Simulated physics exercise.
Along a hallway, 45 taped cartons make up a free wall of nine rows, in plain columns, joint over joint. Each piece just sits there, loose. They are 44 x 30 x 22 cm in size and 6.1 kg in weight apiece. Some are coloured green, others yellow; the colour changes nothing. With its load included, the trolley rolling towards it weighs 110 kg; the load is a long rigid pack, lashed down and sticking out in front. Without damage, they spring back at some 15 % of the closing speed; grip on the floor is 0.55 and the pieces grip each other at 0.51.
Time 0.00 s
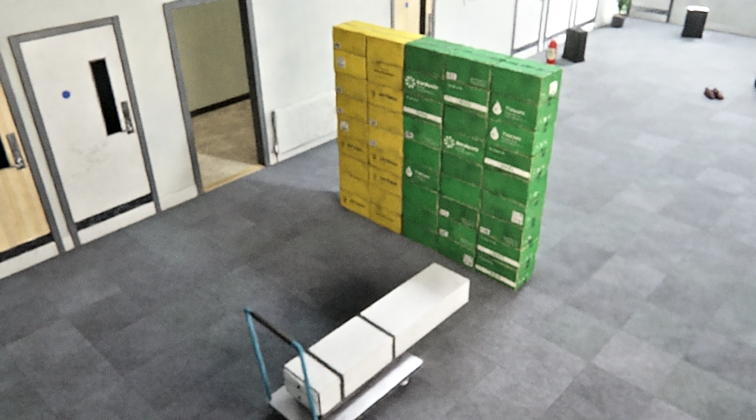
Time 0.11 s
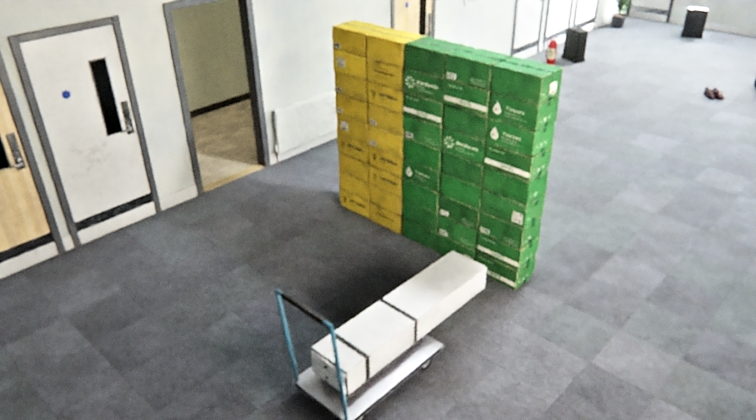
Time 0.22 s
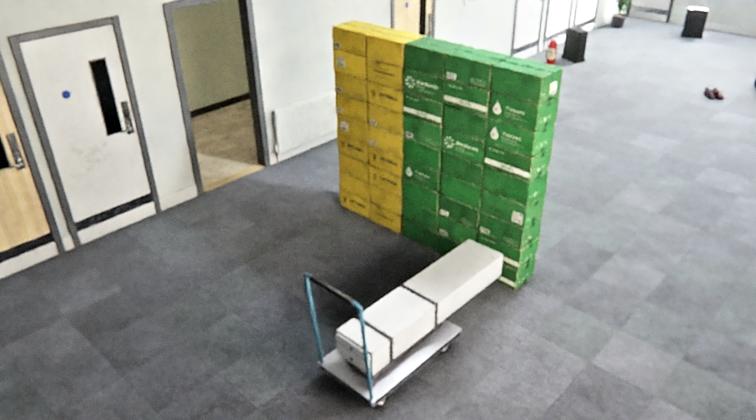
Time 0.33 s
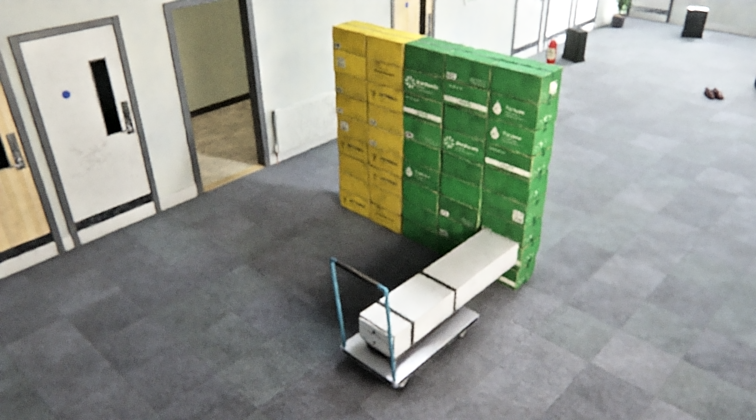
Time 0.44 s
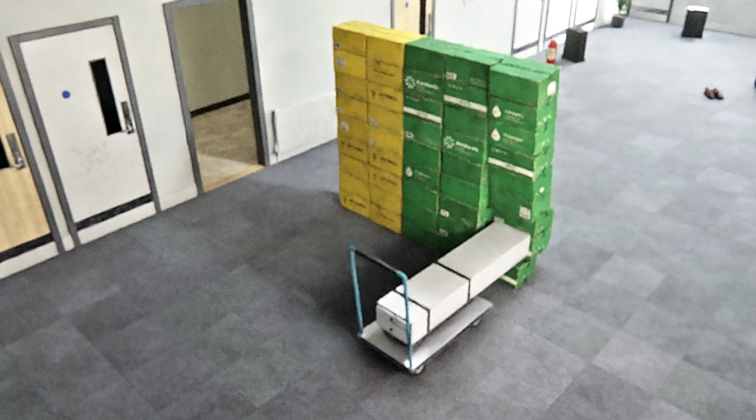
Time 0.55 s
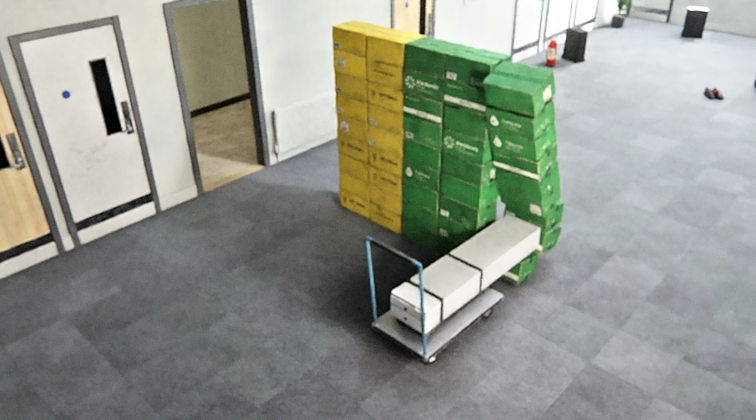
The clip opens on a flat trolley carrying a long white pack strapped down, short of a wall of stacked yellow and green cartons. The trolley rolls toward the green end, and the pack's front pushes into the lower cartons. The right-hand green column shifts back, its upper boxes leaning toward the trolley.
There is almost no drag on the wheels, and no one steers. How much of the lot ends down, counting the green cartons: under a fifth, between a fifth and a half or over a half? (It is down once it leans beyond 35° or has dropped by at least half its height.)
A fifth up to a half.
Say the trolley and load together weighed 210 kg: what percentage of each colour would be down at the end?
Colour by colour that makes green 60, yellow 0 percent.
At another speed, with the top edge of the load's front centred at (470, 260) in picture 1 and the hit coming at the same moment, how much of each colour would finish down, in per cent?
Result - green: 30%; yellow: 0%.
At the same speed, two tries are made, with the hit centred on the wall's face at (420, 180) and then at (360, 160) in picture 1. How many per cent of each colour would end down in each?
Green 30 then 0, yellow 0 then 80 per cent.
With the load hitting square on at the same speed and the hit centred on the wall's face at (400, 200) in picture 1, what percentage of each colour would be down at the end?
For green it's 30 per cent, for yellow 40 per cent.
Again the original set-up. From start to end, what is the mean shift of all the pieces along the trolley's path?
Around 5 centimetres.
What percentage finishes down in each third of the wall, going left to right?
Left third 0 per cent, middle 0 per cent, right 40 per cent.
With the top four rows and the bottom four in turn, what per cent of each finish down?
20 % and 20 %.
After 0.70 s, load 58 cm past the wall's line, still rolling; 8 of the 27 green cartons down (8 of 45 in all colours); top green carton leaning 39°, 28 cm lower.
After 0.96 s, load 81 cm past the wall's line, still rolling; 8 of the 27 green cartons down (8 of 45 in all colours); top green carton leaning 71°, 92 cm lower.
After 1.88 s, load 79 cm past the wall's line, still rolling; 8 of the 27 green cartons down (8 of 45 in all colours); top green carton 1.73 m lower.
At rest (4.1 s), load 76 cm past the wall's line, stopped; 8 of the 27 green cartons down (8 of 45 in all colours); top green carton 1.73 m lower; top yellow carton unmoved. That is 30 per cent. As the last picture would show them, middles, top green carton near (418, 379), top yellow carton near (395, 47).
